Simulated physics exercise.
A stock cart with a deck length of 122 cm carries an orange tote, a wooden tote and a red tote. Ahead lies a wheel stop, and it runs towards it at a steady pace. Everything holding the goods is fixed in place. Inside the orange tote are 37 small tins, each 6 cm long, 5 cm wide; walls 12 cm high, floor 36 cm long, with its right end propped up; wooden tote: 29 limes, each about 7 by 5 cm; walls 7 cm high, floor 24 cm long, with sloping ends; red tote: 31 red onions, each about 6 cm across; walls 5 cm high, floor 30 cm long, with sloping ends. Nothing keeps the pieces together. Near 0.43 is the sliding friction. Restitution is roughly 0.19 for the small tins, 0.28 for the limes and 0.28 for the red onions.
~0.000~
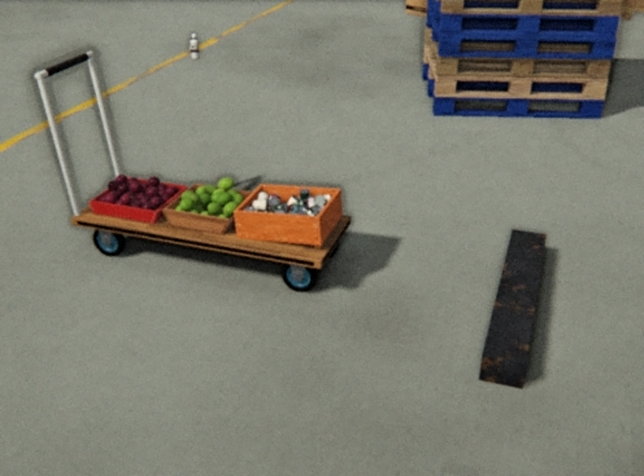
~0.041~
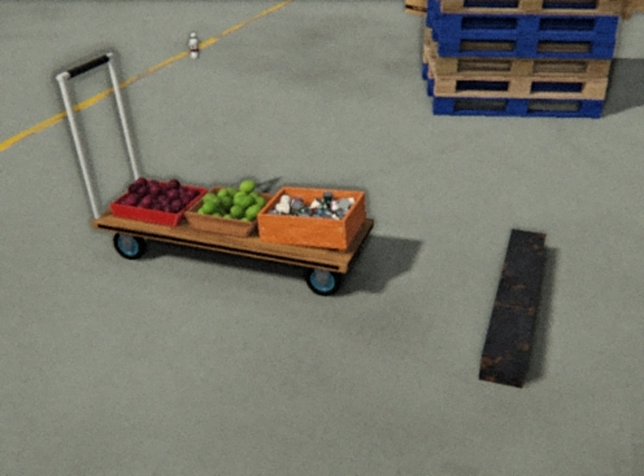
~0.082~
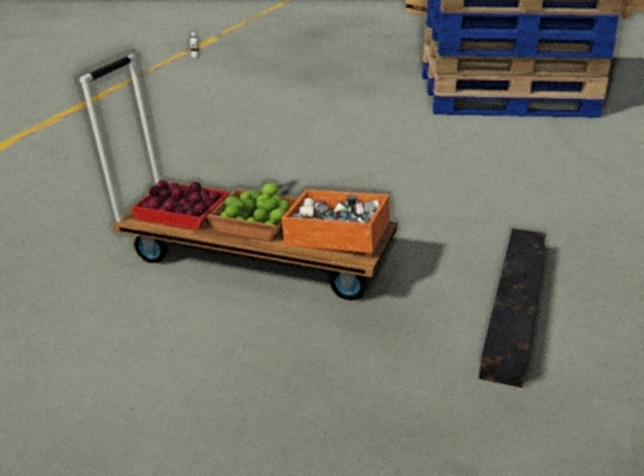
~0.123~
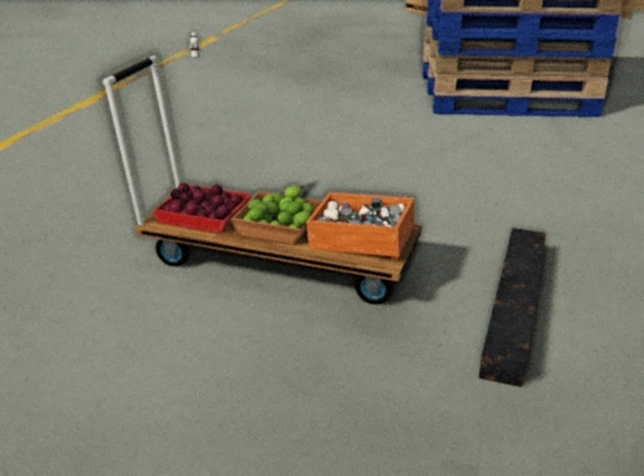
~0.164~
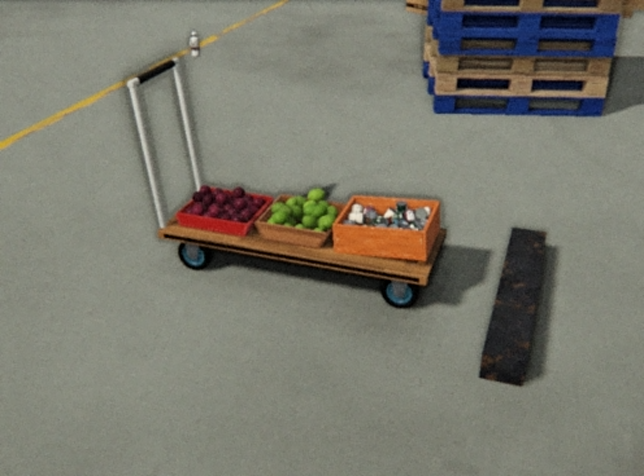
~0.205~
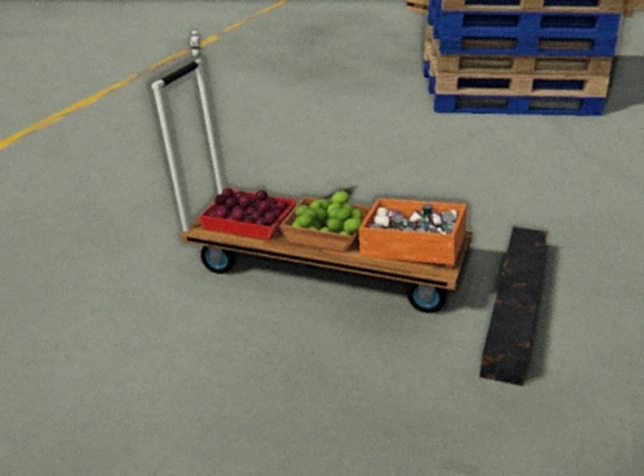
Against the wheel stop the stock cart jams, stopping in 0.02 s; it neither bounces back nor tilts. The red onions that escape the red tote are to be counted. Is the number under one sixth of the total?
No, it is over one sixth.
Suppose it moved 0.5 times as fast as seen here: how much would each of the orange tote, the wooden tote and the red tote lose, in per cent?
In that case the orange tote sheds 0 per cent, the wooden tote 10 per cent and the red tote 10 per cent.
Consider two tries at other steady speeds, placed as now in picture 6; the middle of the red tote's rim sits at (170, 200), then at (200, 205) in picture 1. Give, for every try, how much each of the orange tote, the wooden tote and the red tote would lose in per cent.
Orange tote: 0 / 0 percent; wooden tote: 10 / 10 percent; red tote: 30 / 10 percent.
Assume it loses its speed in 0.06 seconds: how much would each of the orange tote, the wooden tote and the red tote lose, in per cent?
Result - orange tote: 0 percent, wooden tote: 20 percent, red tote: 30 percent.
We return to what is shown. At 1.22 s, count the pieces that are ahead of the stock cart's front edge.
I'd estimate close to 1 pieces.
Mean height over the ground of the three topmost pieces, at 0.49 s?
Close to 46 cm up.
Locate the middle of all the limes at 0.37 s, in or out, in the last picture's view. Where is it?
Somewhere around pixel (387, 223).
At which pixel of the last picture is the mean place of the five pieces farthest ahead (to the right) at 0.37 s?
Mean place: Roughly (498, 239).
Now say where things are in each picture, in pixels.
In the first picture (each is followed by its nearest rim corner in this view), red tote, (155, 212); orange tote, (316, 217); 76 cm short of the stop; none out.
Red tote, (176, 215); orange tote, (342, 220); 65 cm short of the stop, in the second picture.
Red tote, (199, 218); orange tote, (368, 224); 54 cm short of the stop, in the third picture.
Red tote, (222, 221); orange tote, (395, 228); 42 cm short of the stop, in the fourth picture.
Red tote, (246, 224); orange tote, (423, 231); 31 cm short of the stop, in the fifth picture.
Red tote, (270, 228); orange tote, (451, 235); 20 cm short of the stop; none out, in the sixth picture.
After 0.27 s, impact.
After 0.37 s, orange tote 37 in, 0 out, wooden tote 25 in, 4 out and red tote 26 in, 5 out.
After 0.49 s, orange tote 36 in, 1 out, wooden tote 24 in, 5 out and red tote 22 in, 9 out.
After 0.72 s, orange tote 36 in, 1 out, wooden tote 23 in, 6 out and red tote 21 in, 10 out.
Final count (at 1.22 s), orange tote 36 in, 1 out, wooden tote 23 in, 6 out and red tote 19 in, 12 out. Asked share, 12 of 31, 39 per cent.
